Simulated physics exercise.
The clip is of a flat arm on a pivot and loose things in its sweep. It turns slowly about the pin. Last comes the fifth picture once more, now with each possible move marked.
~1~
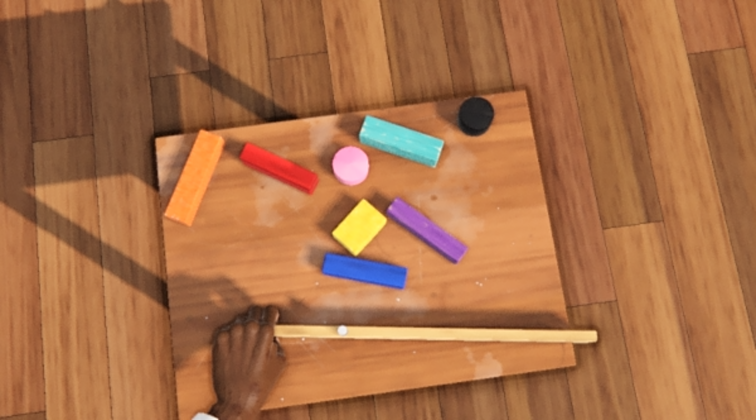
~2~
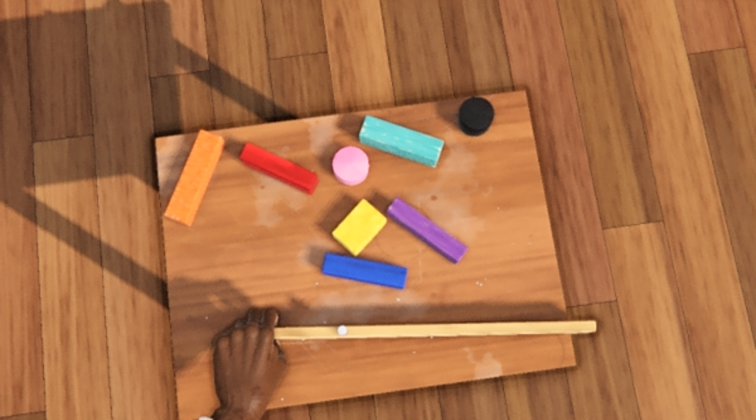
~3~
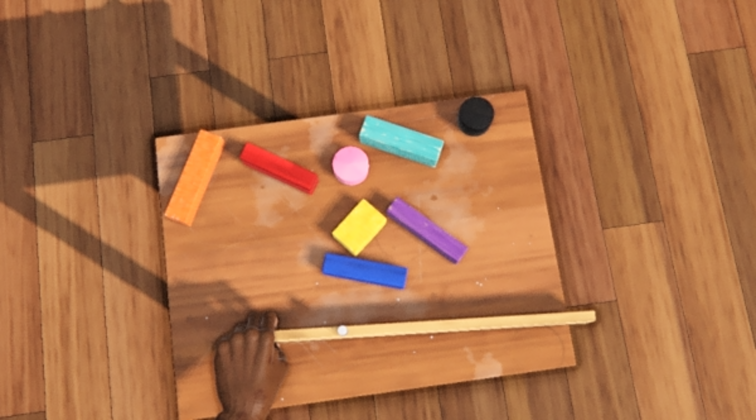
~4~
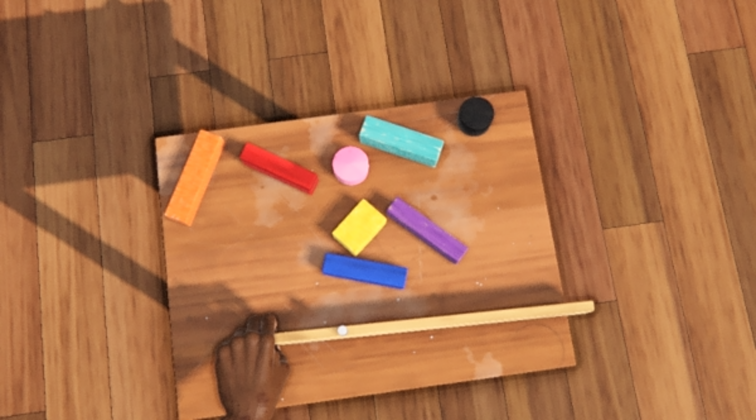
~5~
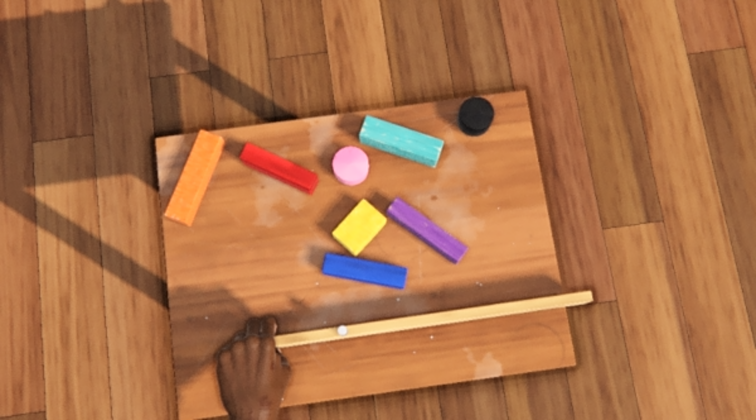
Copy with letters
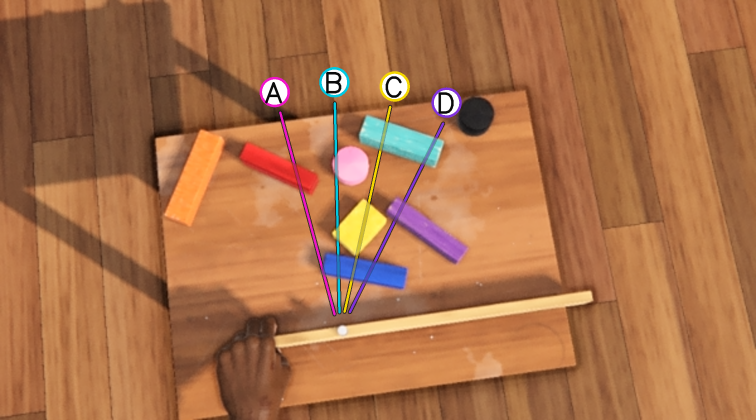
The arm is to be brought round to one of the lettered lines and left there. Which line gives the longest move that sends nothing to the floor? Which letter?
At C, and not beyond.
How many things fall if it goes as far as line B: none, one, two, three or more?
Two.
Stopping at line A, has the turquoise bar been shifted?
Yes.
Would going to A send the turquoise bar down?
Yes.
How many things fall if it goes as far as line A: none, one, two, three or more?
By then, two.
On the marked copy, A at (307, 211); B at (337, 205); C at (368, 207); D at (398, 215).
Taking C. A third of the way, arm (451, 259); purple bar (420, 223); black tin (476, 116).
Two thirds of the way, arm (409, 221); pink tin (328, 149); purple bar (376, 184).
When it is over, arm (371, 206); pink tin (291, 126); turquoise bar (344, 119); nothing has fallen.
As for the rest, A drops the turquoise bar and pink tin; B drops the turquoise bar and pink tin; D is safe but short.
